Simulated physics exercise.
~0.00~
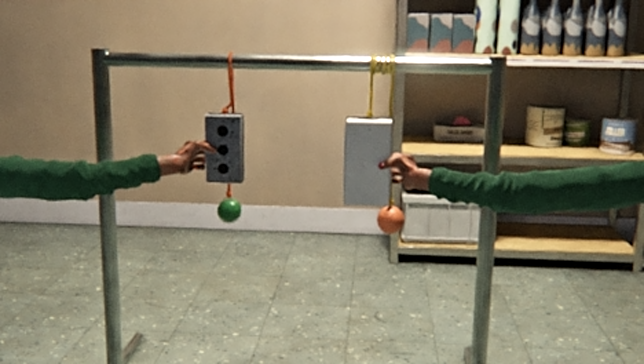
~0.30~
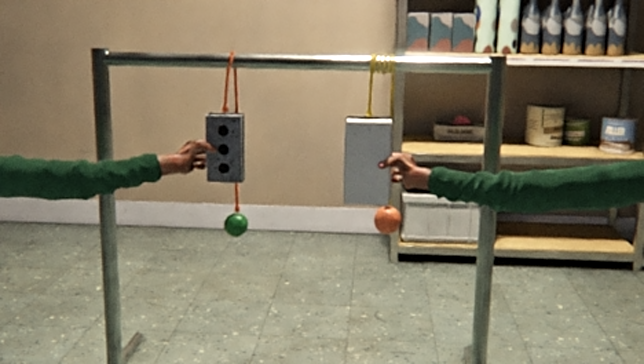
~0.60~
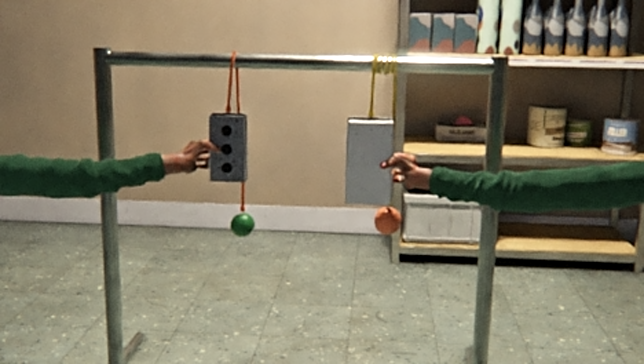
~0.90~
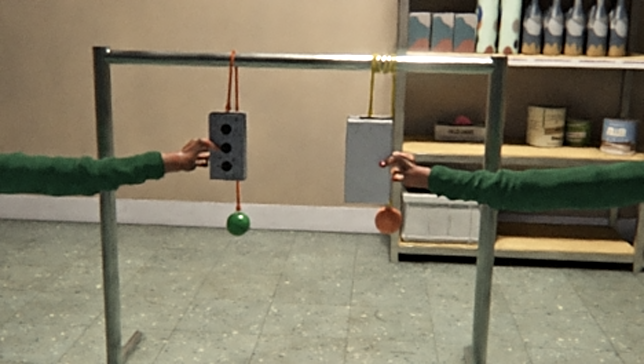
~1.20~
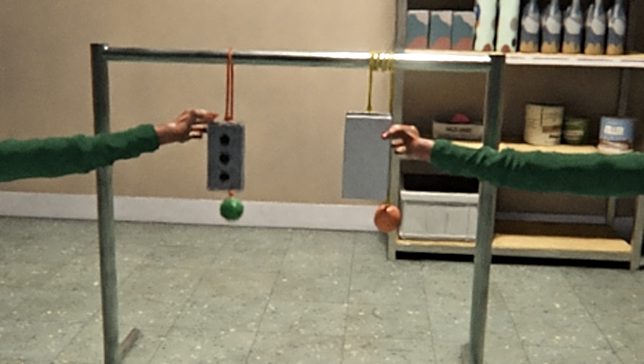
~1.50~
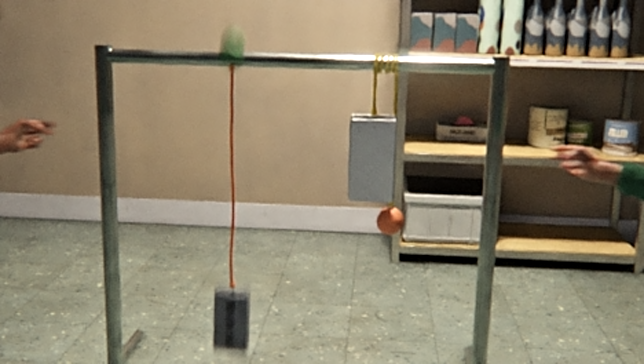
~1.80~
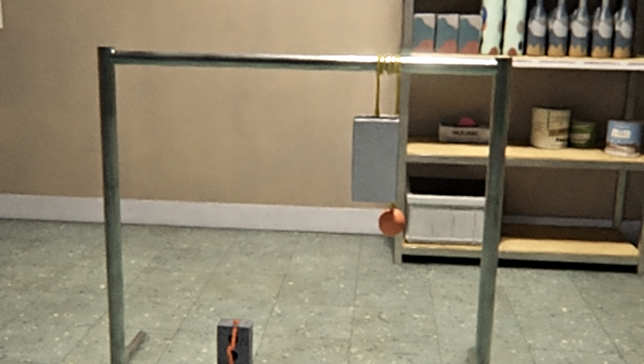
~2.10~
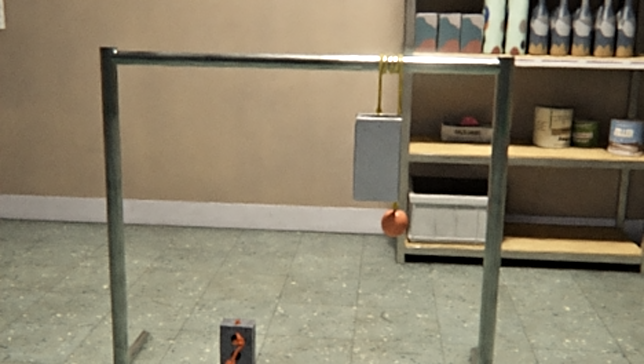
Gray paver dropping from a rail to the floor, whipping a green apple over, as hands withdraw and a white case stays hanging.
